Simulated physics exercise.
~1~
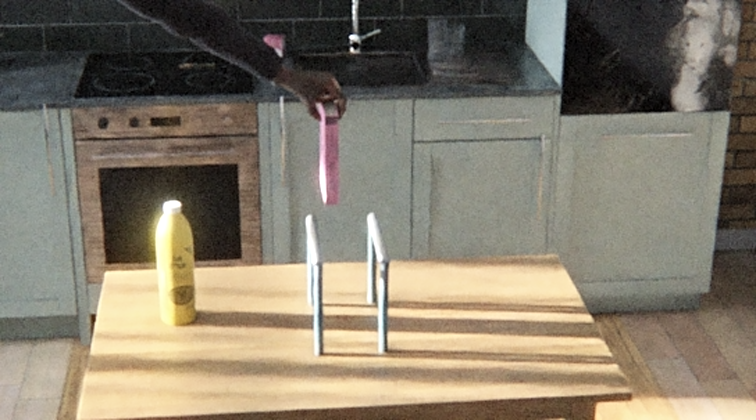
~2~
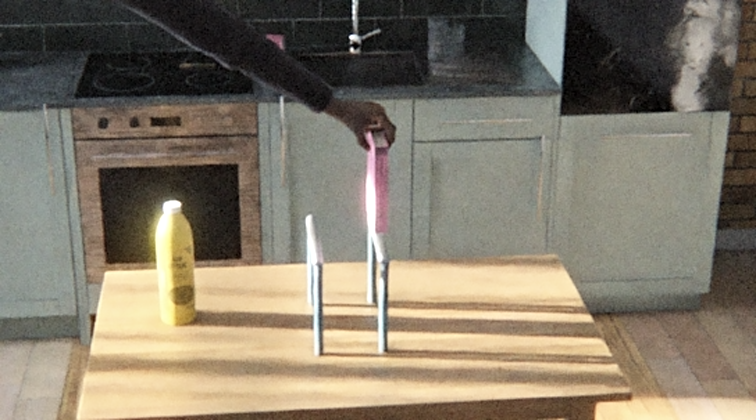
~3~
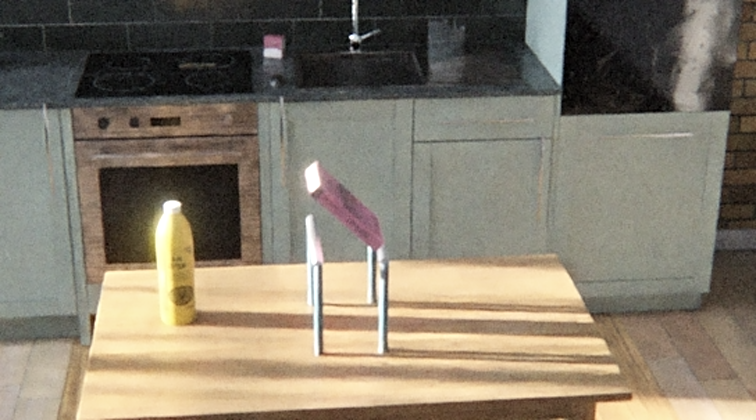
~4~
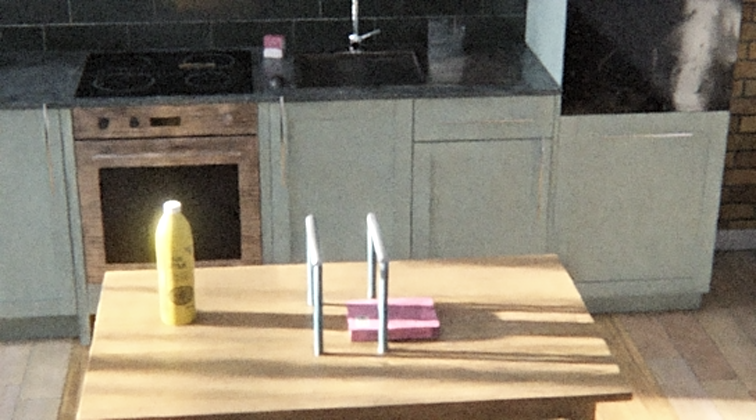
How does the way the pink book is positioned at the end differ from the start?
At the start the pink book is held upright in the hand, and at the end it lies on its side on the table.
The video shows a hand holding a pink book upright above two supports on a wooden table beside a yellow bottle. The hand moves it right and down, then lets go, and the book tips left and drops through onto the table, ending on its side.
